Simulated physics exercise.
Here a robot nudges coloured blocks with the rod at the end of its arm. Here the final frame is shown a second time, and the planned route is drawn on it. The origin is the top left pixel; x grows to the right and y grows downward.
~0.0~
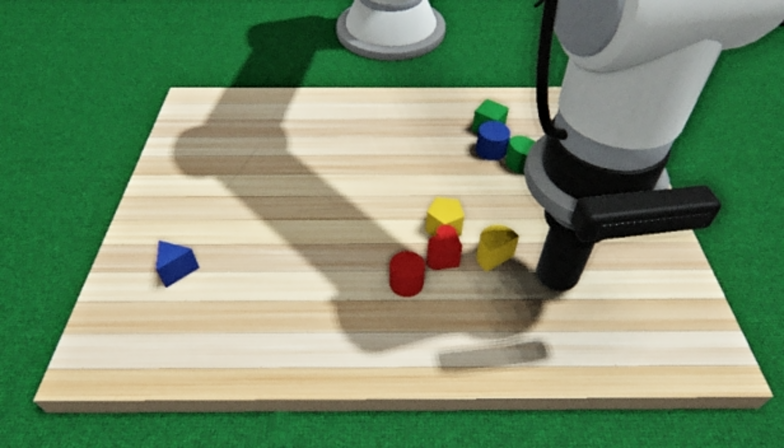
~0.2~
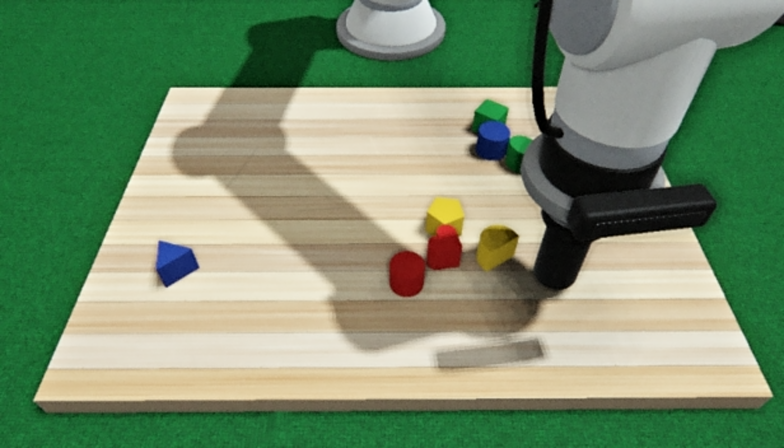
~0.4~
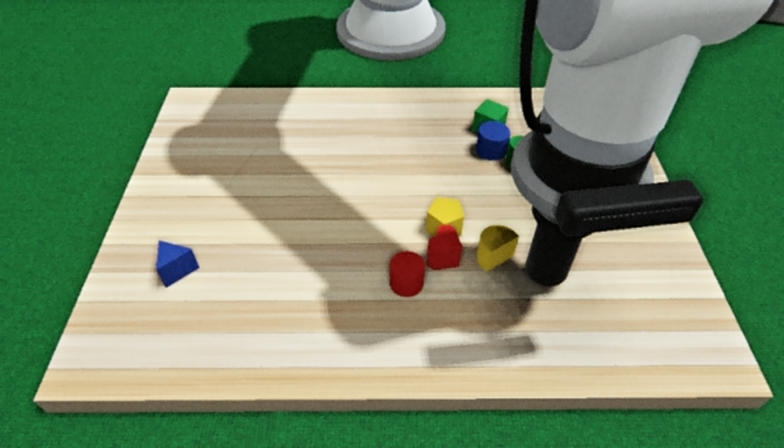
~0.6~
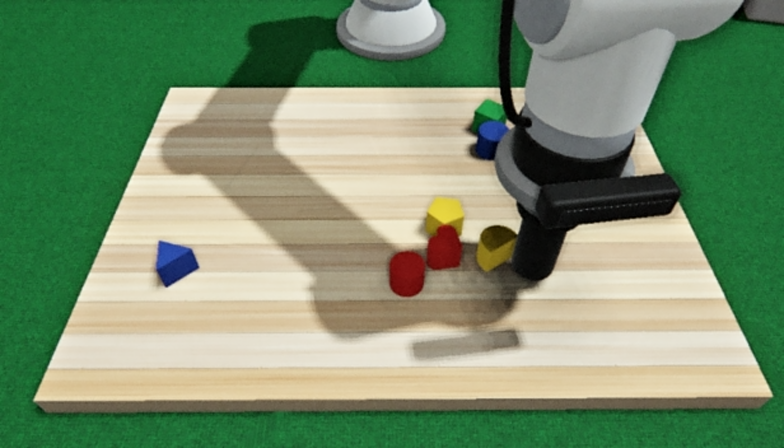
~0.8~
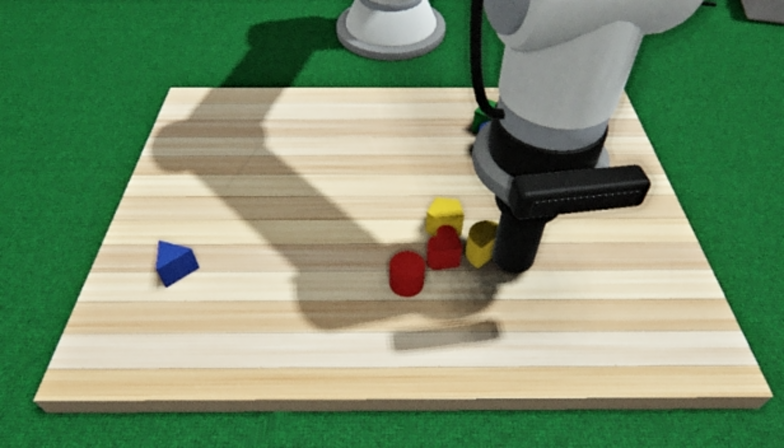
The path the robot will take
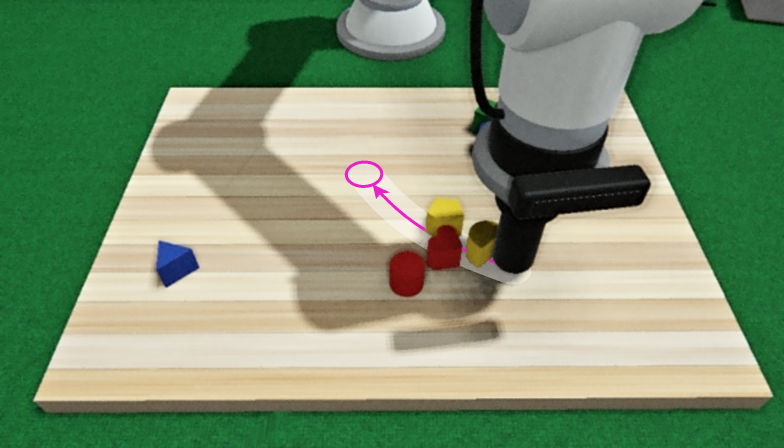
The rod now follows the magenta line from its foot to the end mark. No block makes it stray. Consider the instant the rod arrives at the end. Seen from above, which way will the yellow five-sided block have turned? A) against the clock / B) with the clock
B: With the clock.
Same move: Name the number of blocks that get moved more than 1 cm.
Expect three or more.
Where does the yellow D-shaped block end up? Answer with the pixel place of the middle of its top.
It will likely be found at (342, 141).
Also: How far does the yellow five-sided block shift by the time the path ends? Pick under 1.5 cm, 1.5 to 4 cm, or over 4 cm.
It goes beyond 4 cm.
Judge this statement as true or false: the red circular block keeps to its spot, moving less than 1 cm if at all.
That statement is accurate.
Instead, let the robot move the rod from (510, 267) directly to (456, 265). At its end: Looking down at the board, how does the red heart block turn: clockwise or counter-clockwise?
Verdict: Counterclockwise.
Drawn move, from (510, 267) over (447, 242) and (398, 210) to (364, 174).
The first path, step by step. One third of the way, rod (448, 233); red heart block (416, 237), turned 60° anticlockwise; yellow five-sided block (408, 186); yellow D-shaped block (425, 205).
Two thirds of the way, rod (398, 201); red heart block (406, 234), turned 105° anticlockwise; yellow five-sided block (367, 155), turned 20° clockwise; yellow D-shaped block (376, 174).
At the end, rod (364, 165); red circular block still; red heart block (406, 234), turned 105° anticlockwise; yellow five-sided block (342, 123), turned 30° clockwise; yellow D-shaped block (342, 141).
